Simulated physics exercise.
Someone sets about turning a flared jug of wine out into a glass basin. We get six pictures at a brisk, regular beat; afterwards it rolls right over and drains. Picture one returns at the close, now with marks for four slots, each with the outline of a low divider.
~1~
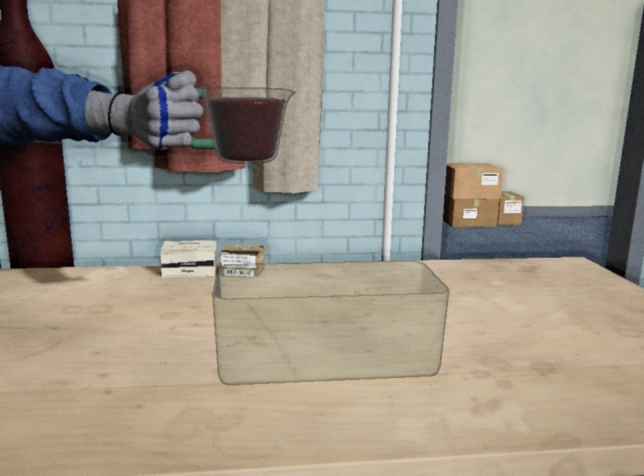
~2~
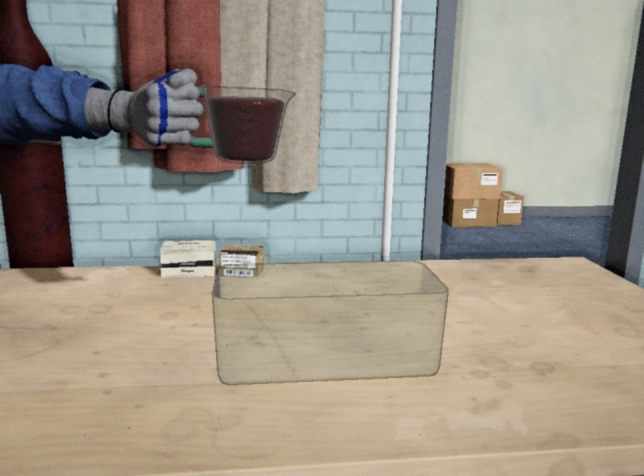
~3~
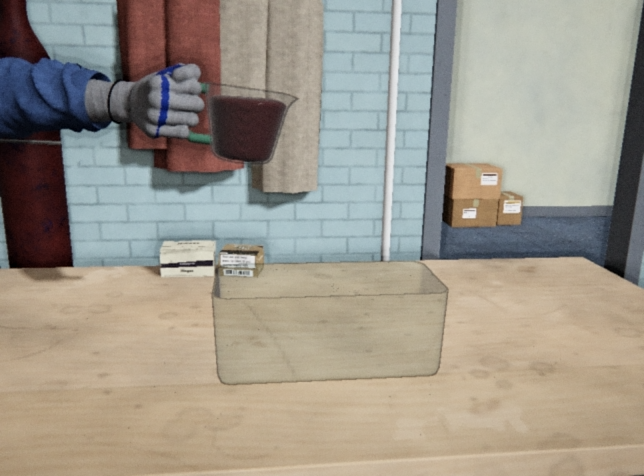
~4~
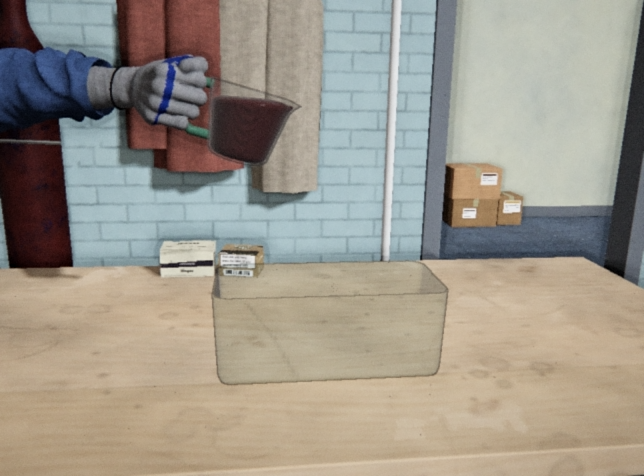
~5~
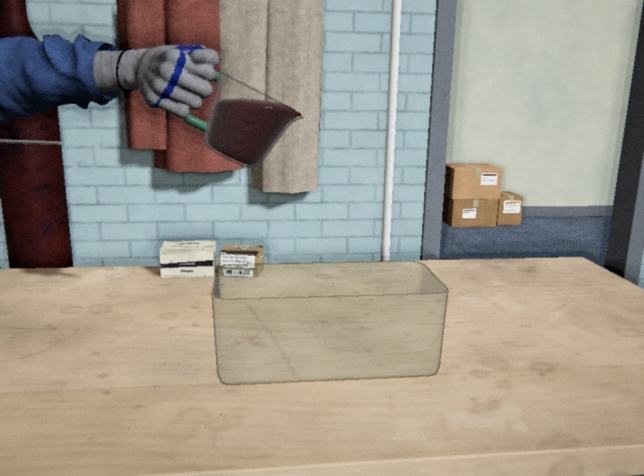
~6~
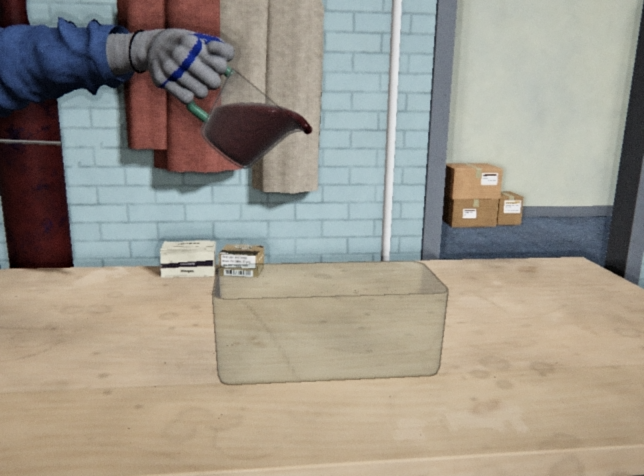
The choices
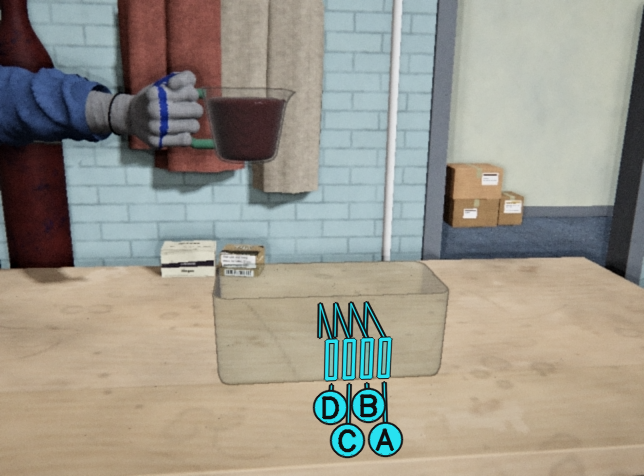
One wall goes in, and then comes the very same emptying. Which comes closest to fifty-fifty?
C is best.
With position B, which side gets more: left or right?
The left side.
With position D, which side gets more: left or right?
The right side.
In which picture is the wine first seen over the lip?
Picture 6.
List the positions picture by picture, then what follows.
In the first picture, upright, lip at (294, 92); basin from (218, 382) to (439, 372); nothing has left yet.
In the second picture, upright, lip at (295, 93); nothing has left yet.
In the third picture, tipped about 7°, lip at (297, 98); nothing has left yet.
In the fourth picture, tipped about 15°, lip at (300, 106); nothing has left yet.
In the fifth picture, tipped about 26°, lip at (302, 117); nothing has left yet.
In the sixth picture, tipped about 39°, lip at (303, 130); wine is over the lip, down to (303, 130).
On the marked copy, A at (384, 383); B at (366, 383); C at (349, 384); D at (331, 385).
Choosing A, about 92 % ends left of the wall and 3 % right of it; 5 % is lost outside.
Choosing B, about 81 % ends left of the wall and 13 % right of it; 6 % is lost outside.
Choosing C, about 54 % ends left of the wall and 43 % right of it; 3 % is lost outside.
Choosing D, about 20 % ends left of the wall and 78 % right of it.
